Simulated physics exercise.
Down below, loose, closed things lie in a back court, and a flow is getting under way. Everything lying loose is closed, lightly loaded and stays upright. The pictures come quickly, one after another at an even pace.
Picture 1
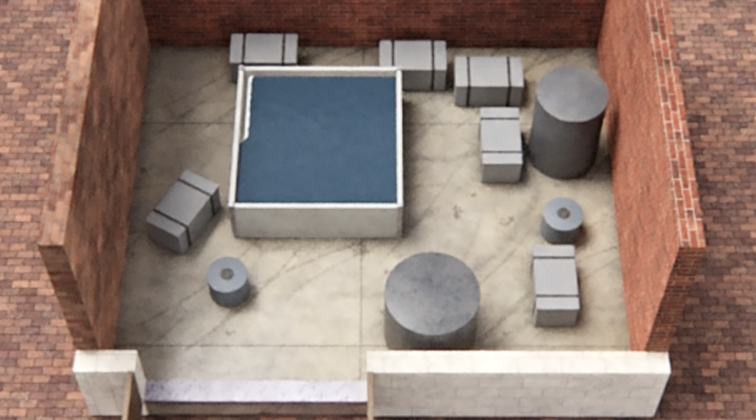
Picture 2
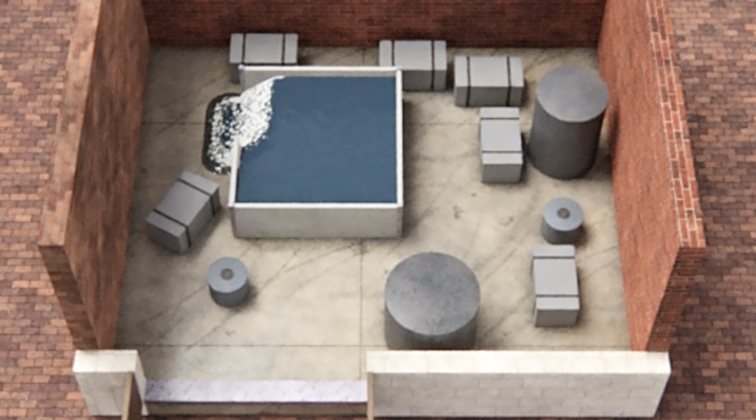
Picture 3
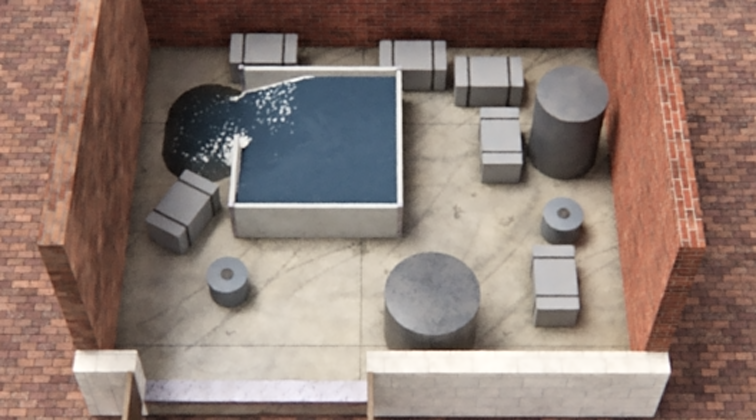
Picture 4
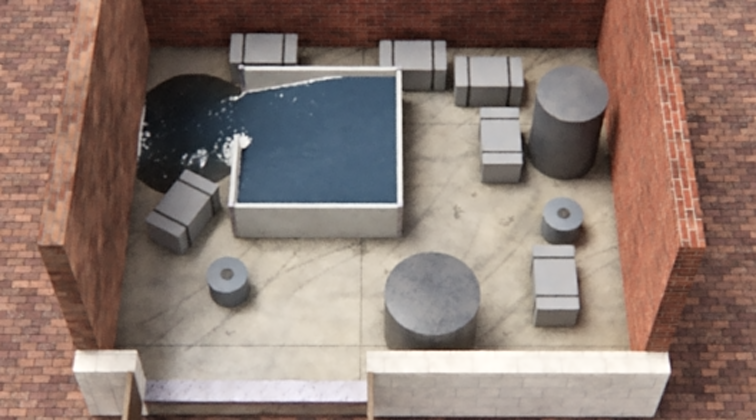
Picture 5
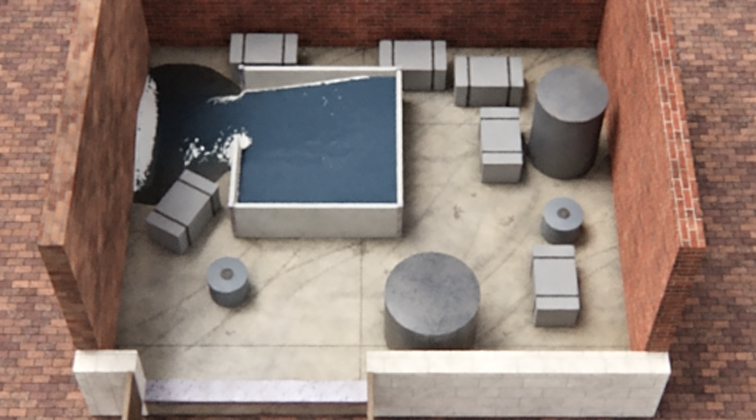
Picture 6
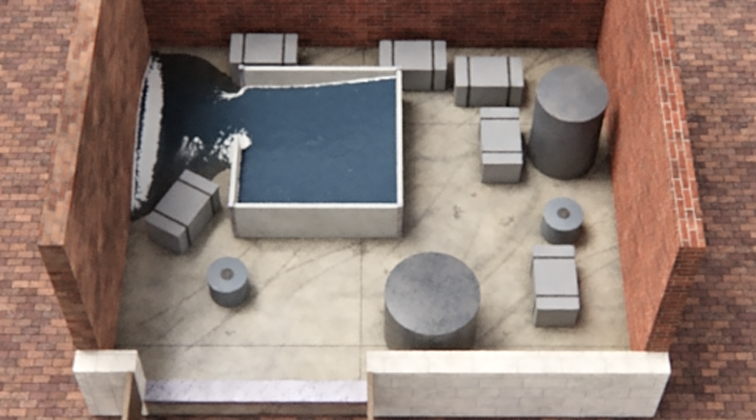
Dark blue water bursts through the left side of a square, pale-walled tank in a brick-walled courtyard, seen from high above by a camera that stays still. Grey strapped boxes and grey cylinders, large and small, stand around the tank on the cracked, pale floor. The water foams white at the gap, spreads in a dark pool to the left wall and surges along it, while the boxes and cylinders stay put.
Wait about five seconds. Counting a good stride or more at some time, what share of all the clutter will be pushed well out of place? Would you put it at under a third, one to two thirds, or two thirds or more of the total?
It stays in the middle third.
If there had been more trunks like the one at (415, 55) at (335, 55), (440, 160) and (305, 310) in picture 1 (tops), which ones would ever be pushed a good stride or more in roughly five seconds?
Shoved clear, stays put, stays put.
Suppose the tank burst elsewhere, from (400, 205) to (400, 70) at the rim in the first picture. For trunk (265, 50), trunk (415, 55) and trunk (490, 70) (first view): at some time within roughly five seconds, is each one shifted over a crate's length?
Results in order: Cleared that distance / cleared that distance / cleared that distance.
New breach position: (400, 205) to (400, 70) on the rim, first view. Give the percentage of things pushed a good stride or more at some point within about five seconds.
Near 80 %.
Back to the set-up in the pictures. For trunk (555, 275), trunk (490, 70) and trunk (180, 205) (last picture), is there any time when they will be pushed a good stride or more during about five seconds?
Taking them as listed, the first remained nearby, the next cleared the mark, and the last cleared the mark.
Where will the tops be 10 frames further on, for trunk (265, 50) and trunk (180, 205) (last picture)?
Close to (291, 62) and (210, 221).
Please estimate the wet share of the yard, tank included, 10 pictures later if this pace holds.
That works out to about 40 in a hundred.
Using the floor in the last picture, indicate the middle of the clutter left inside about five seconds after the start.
Their average sits at about pixel (466, 188).
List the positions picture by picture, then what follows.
The first frame shows a tub at (563, 214), on the bottom; a trunk at (264, 48), on the bottom; 0 of 8 have shifted.
The second frame shows a tub at (563, 214), on the bottom; a trunk at (264, 48) rests on the ground; 0 of 8 have shifted.
The third frame shows a tub at (563, 214) rests on the ground; a trunk at (264, 48) rests on the ground; 0 of 8 have shifted.
The fourth frame shows a tub at (563, 214), on the bottom; a trunk at (264, 48), on the bottom; 0 of 8 have shifted.
The fifth frame shows a tub at (563, 214) rests on the ground; a trunk at (264, 48), on the bottom; 0 of 8 have shifted.
The sixth frame shows a tub at (563, 214) rests on the ground; a trunk at (264, 48), on the bottom; 0 of 8 have shifted.
A moment on, 0 of 8 are well off their spots; 0 afloat.
Next, 0 of 8 are well off their spots; 0 afloat.
Later, 3 of 8 are well off their spots; 2 afloat.
In the end, 5 of 8 are well off their spots, and 5 have been at some point; 3 afloat.
